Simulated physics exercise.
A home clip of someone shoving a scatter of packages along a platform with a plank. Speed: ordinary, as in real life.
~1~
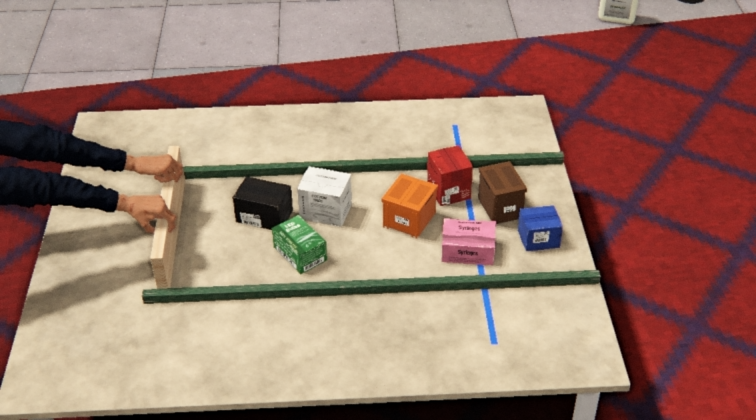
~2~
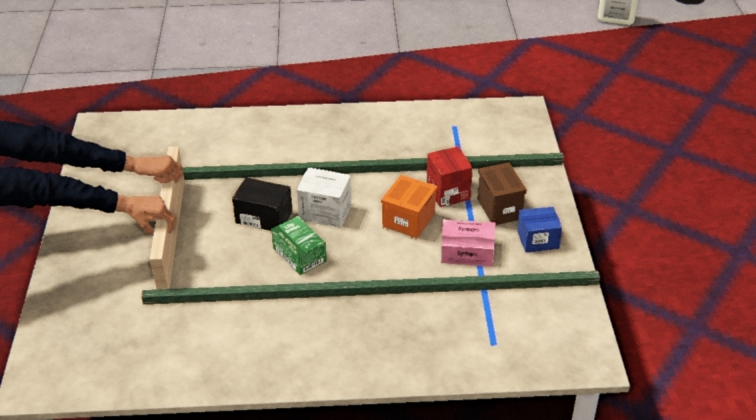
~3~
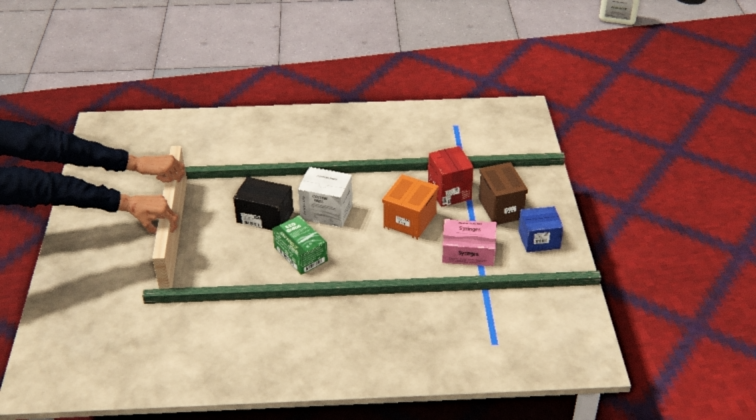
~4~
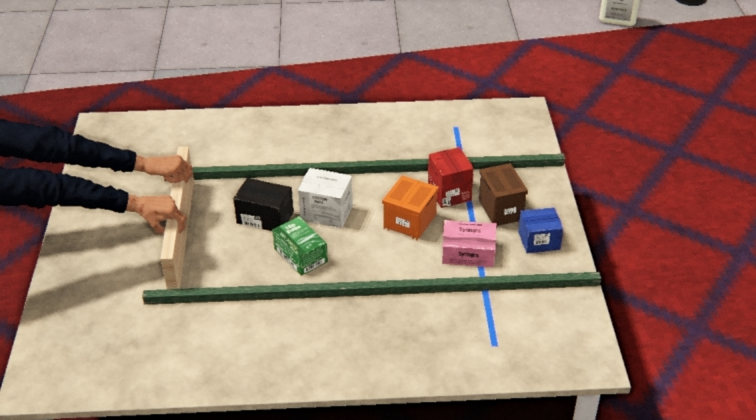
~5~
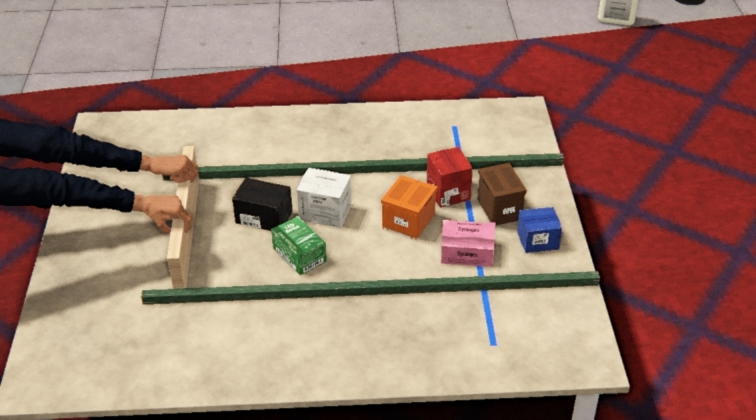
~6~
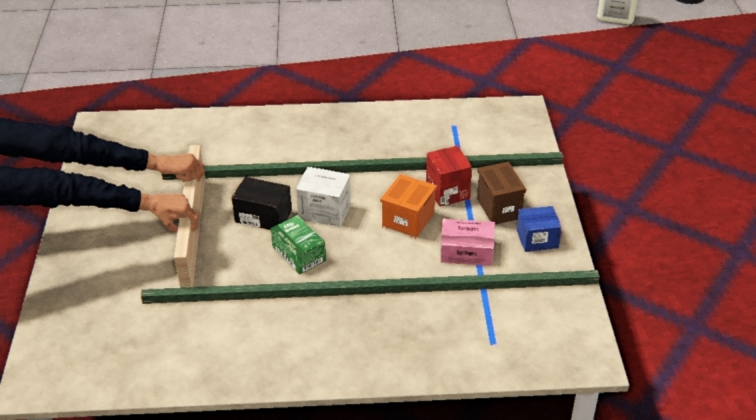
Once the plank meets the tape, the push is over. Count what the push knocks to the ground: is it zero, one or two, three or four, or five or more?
The count that fall off is at least one and at most two.
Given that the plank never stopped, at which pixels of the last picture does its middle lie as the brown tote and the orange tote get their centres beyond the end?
First one: Around (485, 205). Other one: Around (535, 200).
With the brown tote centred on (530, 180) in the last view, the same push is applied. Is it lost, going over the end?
It goes off the edge.
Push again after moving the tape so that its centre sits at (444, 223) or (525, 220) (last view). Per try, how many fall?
In order, 0 and 5.
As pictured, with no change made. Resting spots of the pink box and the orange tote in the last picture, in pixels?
Near (537, 243) and (520, 207).
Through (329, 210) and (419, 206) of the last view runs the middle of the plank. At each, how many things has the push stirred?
It comes to 4 for the first spot, 7 for the other.
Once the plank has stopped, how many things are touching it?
2 end up touching it.
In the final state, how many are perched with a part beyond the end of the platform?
Counting them gives 2.
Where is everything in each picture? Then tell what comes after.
Blue parcel (540, 228); brown tote (501, 194); pink box (469, 242); plank (169, 217); tape (473, 222), in the first frame.
Brown tote (501, 195); plank (169, 217), in the second frame.
Pink box (469, 243); white box (326, 197), in the third frame.
Blue parcel (541, 230); green box (300, 246), in the fourth frame.
Brown tote (501, 195); black parcel (263, 205), in the fifth frame.
Blue parcel (539, 229); brown tote (500, 194); pink box (467, 242); plank (191, 216); tape (471, 222), in the sixth frame.
Early on, none off yet; blue parcel at rest near (539, 229); brown tote at rest near (500, 194); pink box at rest near (467, 242).
A while later, none off yet; blue parcel at rest near (539, 229); brown tote moving near (503, 195); pink box at rest near (468, 243).
Further along, none off yet; blue parcel at rest near (539, 229); brown tote travelled about its own width near (537, 196); pink box travelled a little near (486, 245).
Finally, the number that fall off is one or two; lost, red parcel.
